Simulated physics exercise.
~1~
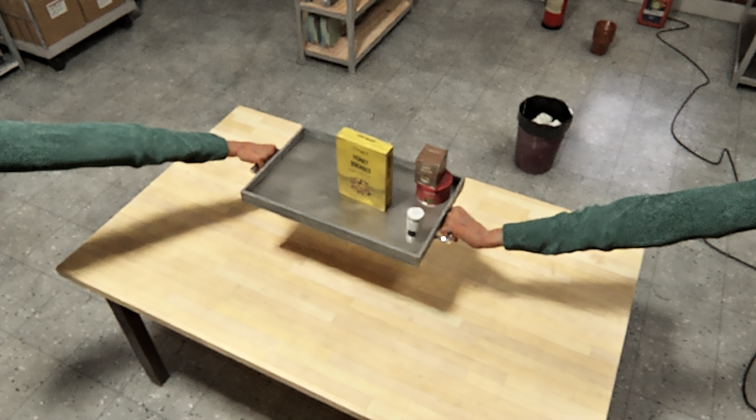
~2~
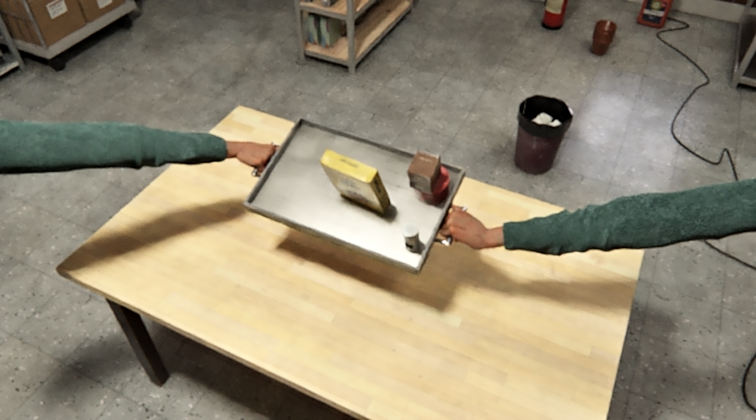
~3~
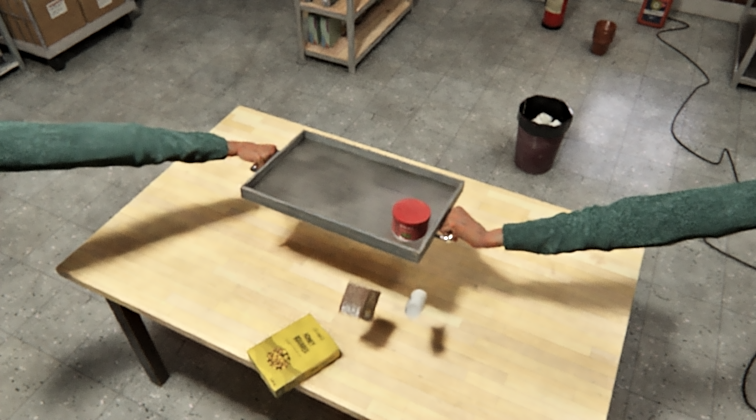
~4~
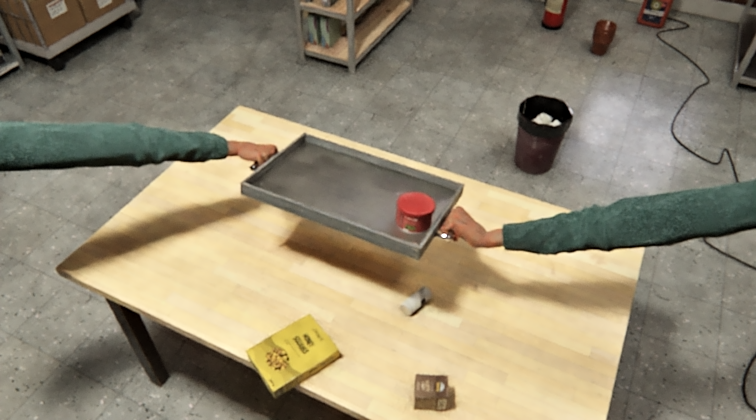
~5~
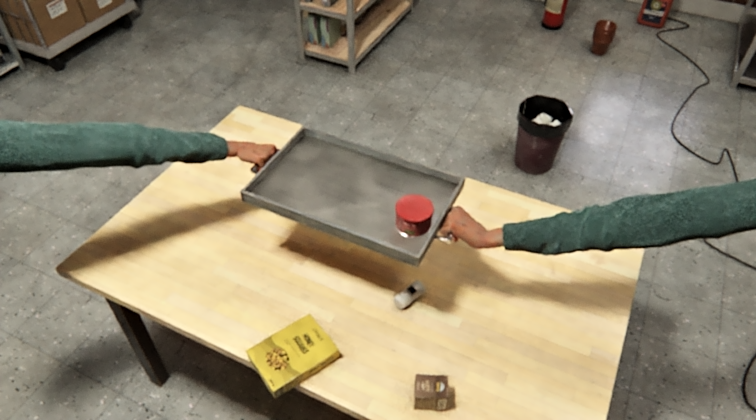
Above a wooden table, two hands tilt a tray, spilling three items and keeping a red tub.
